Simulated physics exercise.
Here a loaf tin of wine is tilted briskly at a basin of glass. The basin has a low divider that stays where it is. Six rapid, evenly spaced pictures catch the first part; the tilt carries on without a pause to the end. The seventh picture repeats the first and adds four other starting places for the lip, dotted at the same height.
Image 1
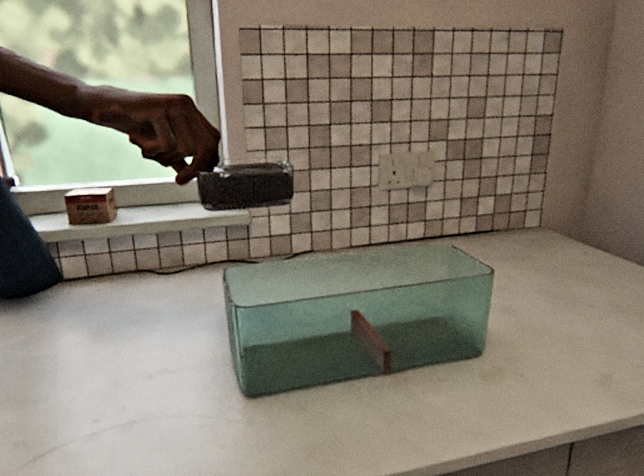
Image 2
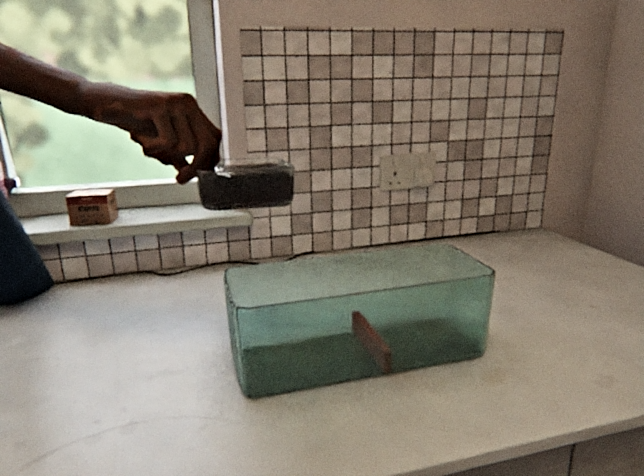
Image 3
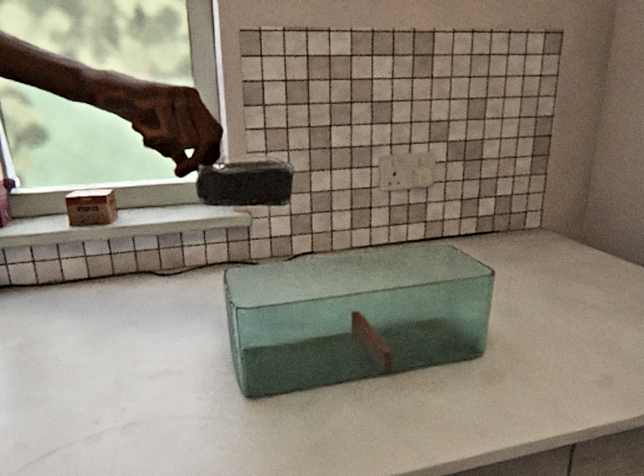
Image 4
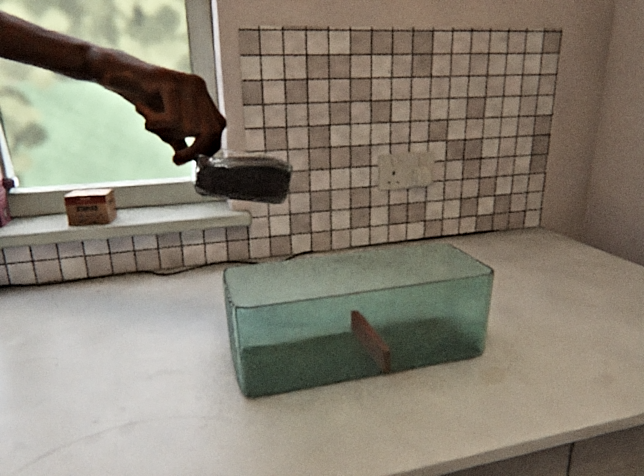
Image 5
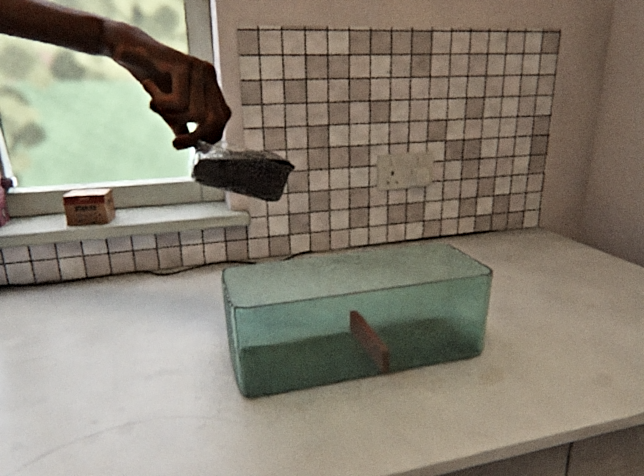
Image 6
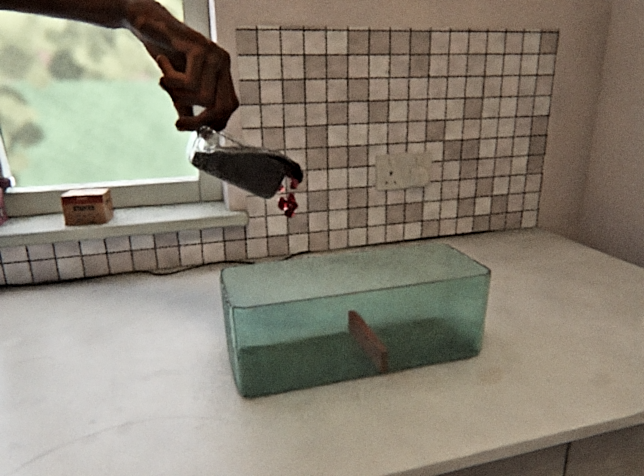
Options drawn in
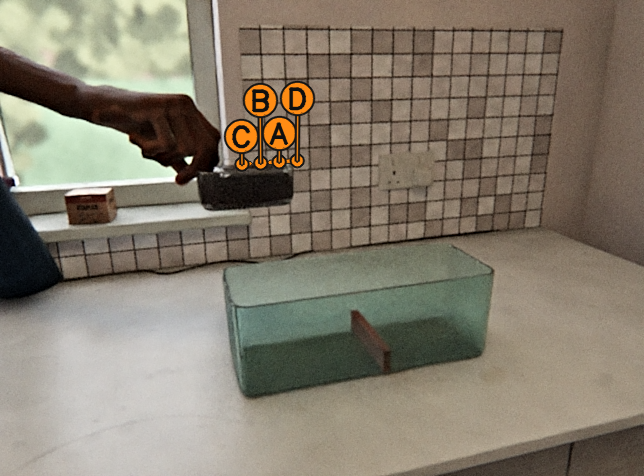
At the start, a hand holds a small loaf tin of dark wine level above a glass basin with a low divider, on a pale counter. The hand then tilts the tin down to the right, slightly at first and then more steeply, and red wine runs over its lip and drops a short way.
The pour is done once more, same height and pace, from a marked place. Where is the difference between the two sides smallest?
D works best here.
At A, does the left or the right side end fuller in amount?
The left side.
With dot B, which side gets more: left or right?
More ends on the left.
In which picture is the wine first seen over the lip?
Picture 5.
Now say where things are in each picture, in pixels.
Upright, lip at (285, 161); basin from (240, 395) to (482, 351); top of the wall at (369, 328); nothing has left yet.
Upright, lip at (286, 162); nothing has left yet.
Tipped about 5°, lip at (285, 162); nothing has left yet.
Tipped about 11°, lip at (284, 162); nothing has left yet.
Tipped about 19°, lip at (283, 162); wine is over the lip, down to (283, 162).
Tipped about 29°, lip at (282, 162); wine is over the lip, down to (286, 211).
On the marked copy, A at (279, 161); B at (260, 163); C at (241, 164); D at (297, 160).
Choosing A, about 86 % ends left of the wall and 13 % right of it.
Choosing B, about 90 % ends left of the wall and 9 % right of it.
Choosing C, about 87 % ends left of the wall and 12 % right of it.
Choosing D, about 47 % ends left of the wall and 51 % right of it.
